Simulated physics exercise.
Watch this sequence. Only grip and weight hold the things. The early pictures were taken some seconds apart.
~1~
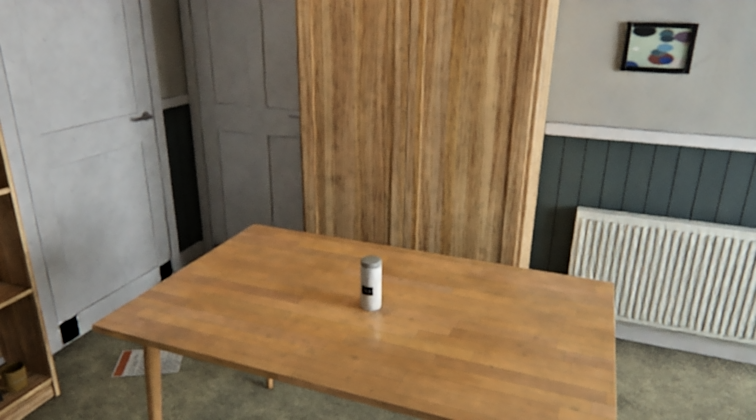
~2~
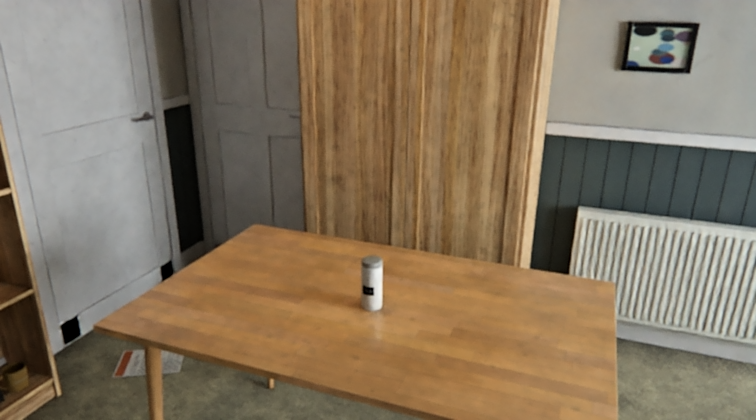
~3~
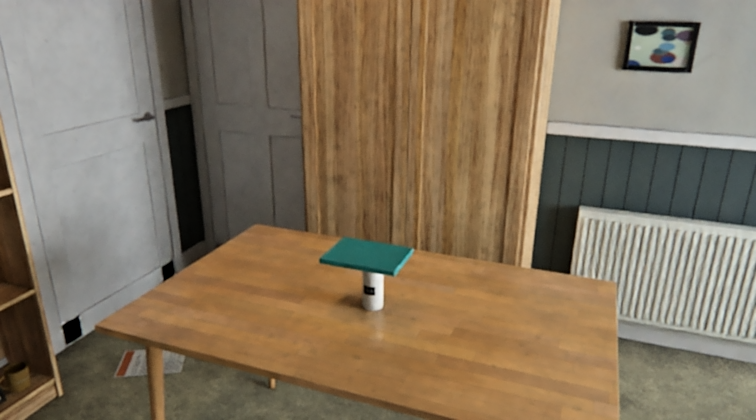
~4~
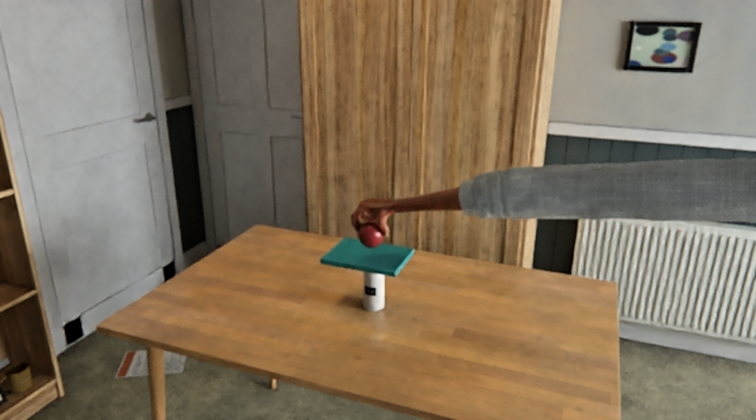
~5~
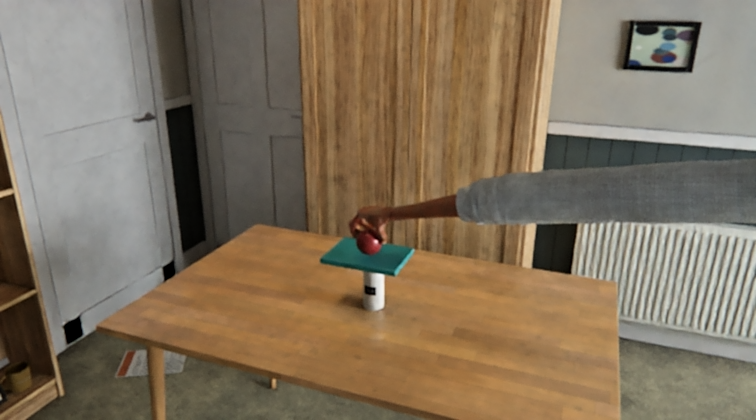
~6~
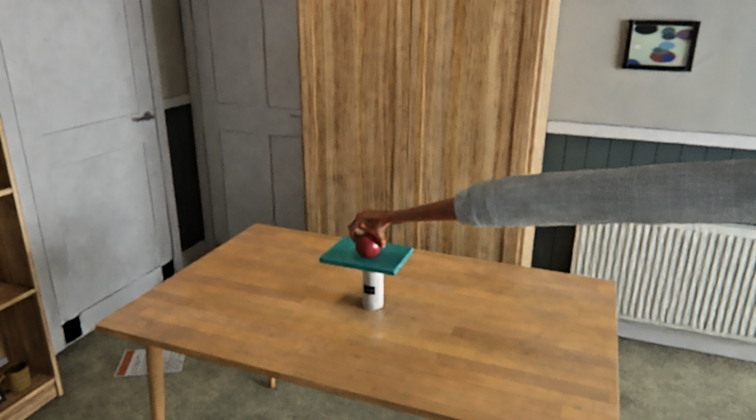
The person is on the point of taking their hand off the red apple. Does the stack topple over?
No, it stays upright.
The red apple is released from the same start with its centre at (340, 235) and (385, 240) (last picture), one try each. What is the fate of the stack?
Well, the first time it goes over, and the second time it stays put.
Then, 0.60 s on from there, no change.
Then, 1.40 s on from there, red apple resting near (368, 246).
In the end, all 3 unmoved. At the end, from the last picture's camera, red apple near (368, 246). The stack holds.
